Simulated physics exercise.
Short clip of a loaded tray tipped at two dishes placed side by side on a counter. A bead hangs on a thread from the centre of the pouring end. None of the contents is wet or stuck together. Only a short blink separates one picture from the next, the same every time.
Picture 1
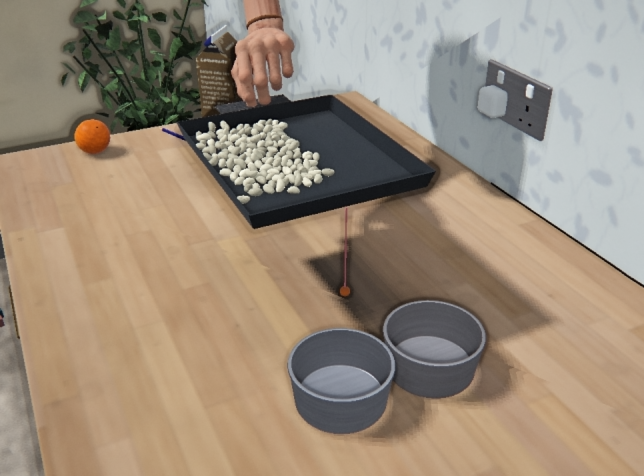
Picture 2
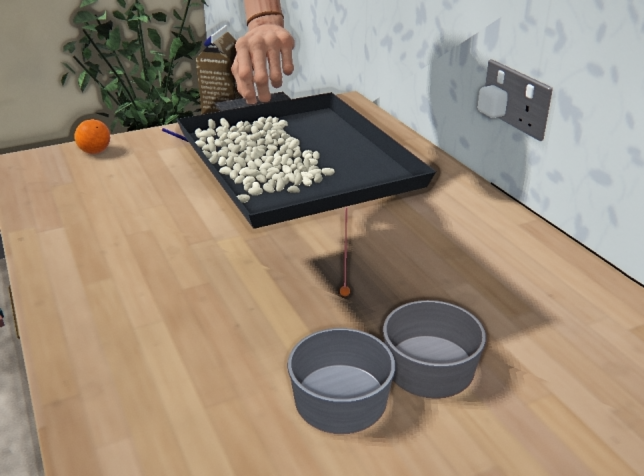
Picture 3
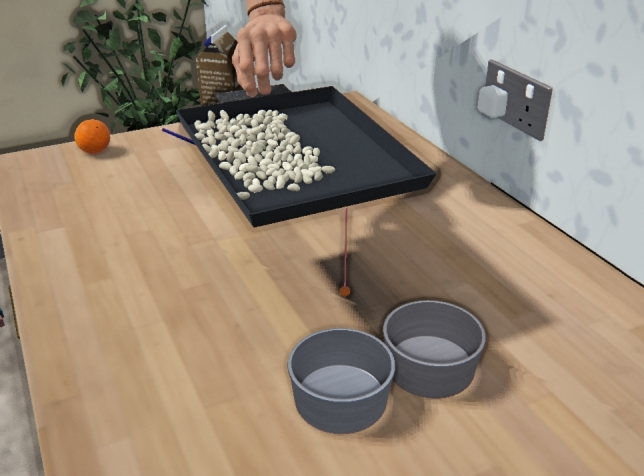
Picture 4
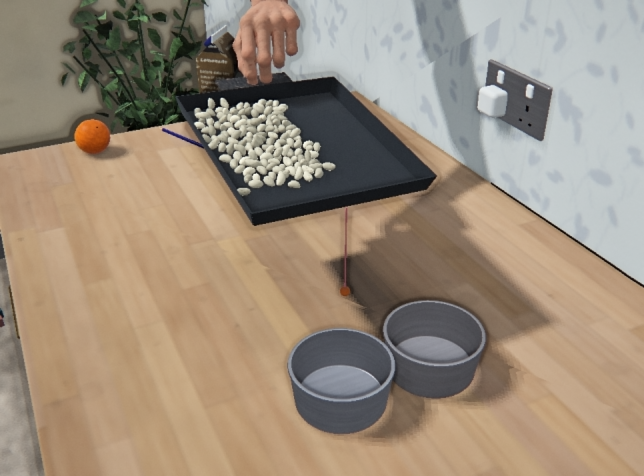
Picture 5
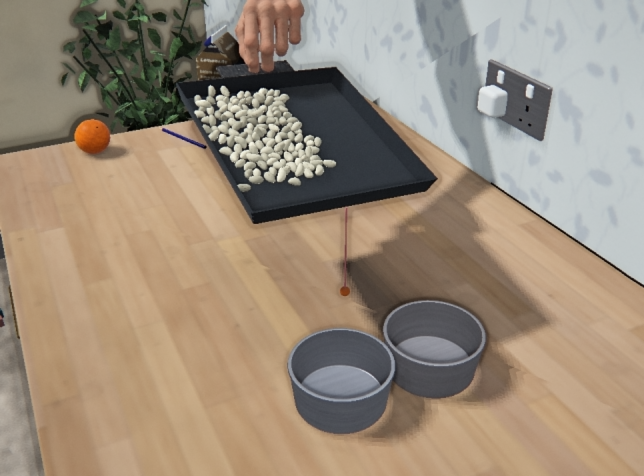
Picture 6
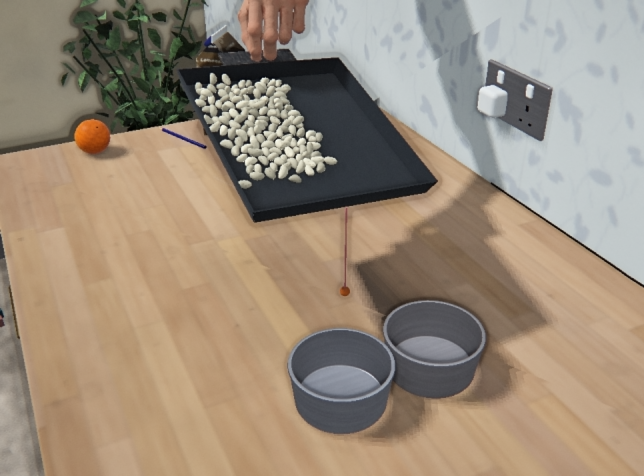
A hand raises the far end of a dark tray of white beans above two dishes.
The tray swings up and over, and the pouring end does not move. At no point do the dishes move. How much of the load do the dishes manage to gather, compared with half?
They gather less than half of it.
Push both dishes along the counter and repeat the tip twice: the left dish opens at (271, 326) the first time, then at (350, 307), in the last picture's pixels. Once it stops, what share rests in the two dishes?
It comes to roughly 20 per cent in one try and roughly 60 per cent in the next.
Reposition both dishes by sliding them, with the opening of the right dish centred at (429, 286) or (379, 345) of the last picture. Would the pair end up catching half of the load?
Past half, then shy of half.
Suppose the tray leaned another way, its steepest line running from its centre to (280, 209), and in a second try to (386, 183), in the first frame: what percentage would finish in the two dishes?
Around 0 per cent first, around 0 per cent next.
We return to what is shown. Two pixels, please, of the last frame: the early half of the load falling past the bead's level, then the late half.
Early half (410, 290), late half (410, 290).
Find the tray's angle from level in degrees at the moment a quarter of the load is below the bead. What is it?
Close to 100 degrees, I reckon.
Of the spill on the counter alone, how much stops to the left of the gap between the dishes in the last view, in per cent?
Left share: Some 30 per cent.
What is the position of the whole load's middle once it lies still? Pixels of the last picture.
The centre settles at about (423, 341).
Soon after the last picture, tray tipped steeply; nearly all on the tray; a stray few outside both; a small part in the air.
A little later, tray tipped right over; about a third on the tray; a stray few in the left dish; a small part in the right dish; about a quarter outside both; about a third in the air.
Later still, tray tipped past a quarter turn; a small part in the left dish; about a quarter in the right dish; about two thirds outside both.
At rest, tray tipped past a quarter turn; a small part in the left dish; about a quarter in the right dish; about two thirds outside both.
